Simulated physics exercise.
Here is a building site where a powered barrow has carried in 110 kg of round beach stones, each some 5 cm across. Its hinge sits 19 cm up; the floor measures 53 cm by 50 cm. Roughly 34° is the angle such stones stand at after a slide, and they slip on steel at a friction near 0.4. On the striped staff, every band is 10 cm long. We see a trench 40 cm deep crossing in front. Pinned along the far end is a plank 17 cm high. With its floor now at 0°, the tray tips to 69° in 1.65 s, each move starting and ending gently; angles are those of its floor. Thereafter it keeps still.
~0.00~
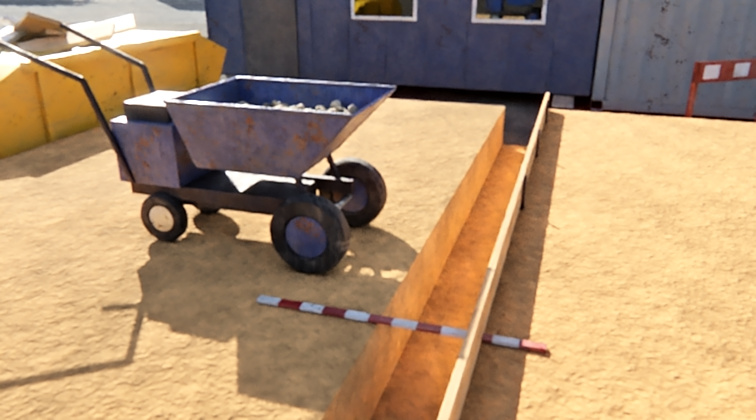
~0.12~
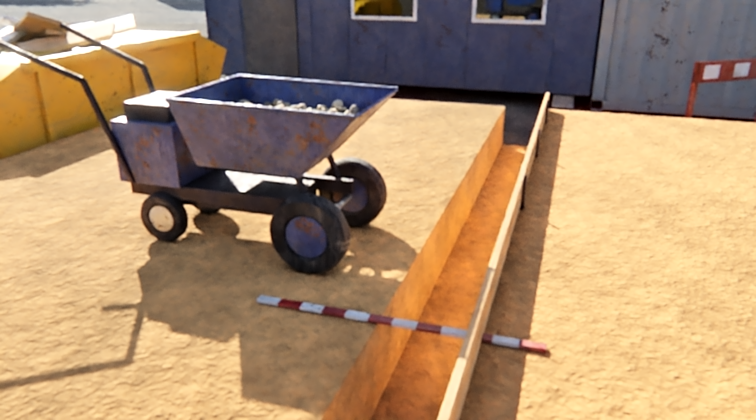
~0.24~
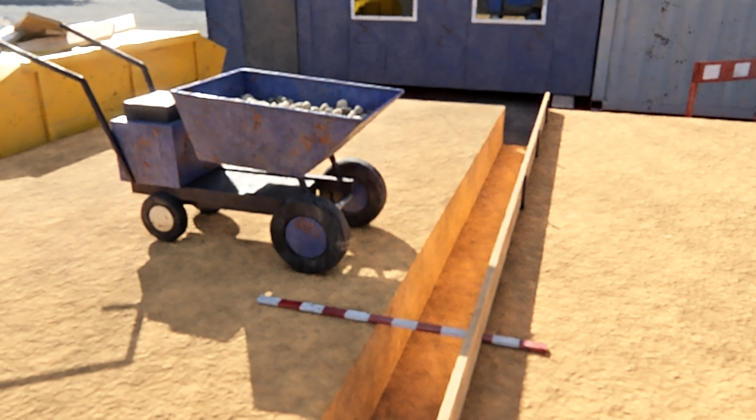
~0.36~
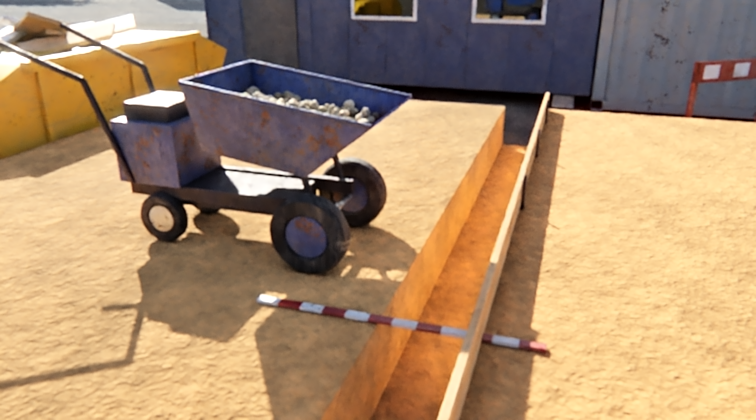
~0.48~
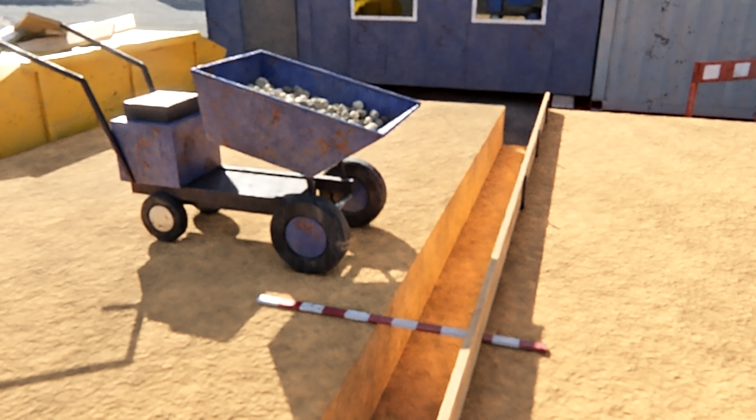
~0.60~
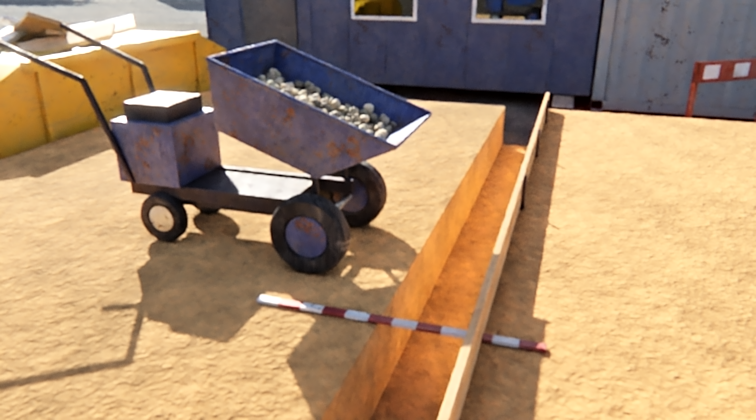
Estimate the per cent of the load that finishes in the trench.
Roughly 88 percent.
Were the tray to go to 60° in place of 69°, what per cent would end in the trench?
Roughly 85% would end there.
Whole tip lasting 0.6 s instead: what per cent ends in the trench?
It would be near 70 percent.
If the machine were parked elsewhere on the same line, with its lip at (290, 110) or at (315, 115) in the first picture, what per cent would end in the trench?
First place: Near 100%; second place: Near 100%.
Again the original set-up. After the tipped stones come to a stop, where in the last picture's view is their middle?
At about pixel (465, 322) in the last view.
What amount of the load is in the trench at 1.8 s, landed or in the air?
Around 50 per cent of it.
After 1.2 s the floor is at 58°; 100 % in the tray; the foremost stones are at (448, 207).
After 1.8 s the floor is at 69°; 41 % in the tray, 51 % in the trench, 8 % past the trench; the foremost stones are at (572, 288).
After 2.1 s the floor is at 69°; 12 % in the tray, 76 % in the trench, 12 % past the trench; the foremost stones are at (638, 290).
After 4.1 s the floor is at 69°; 0 % in the tray, 88 % in the trench, 12 % past the trench; the foremost stones are at (666, 292).
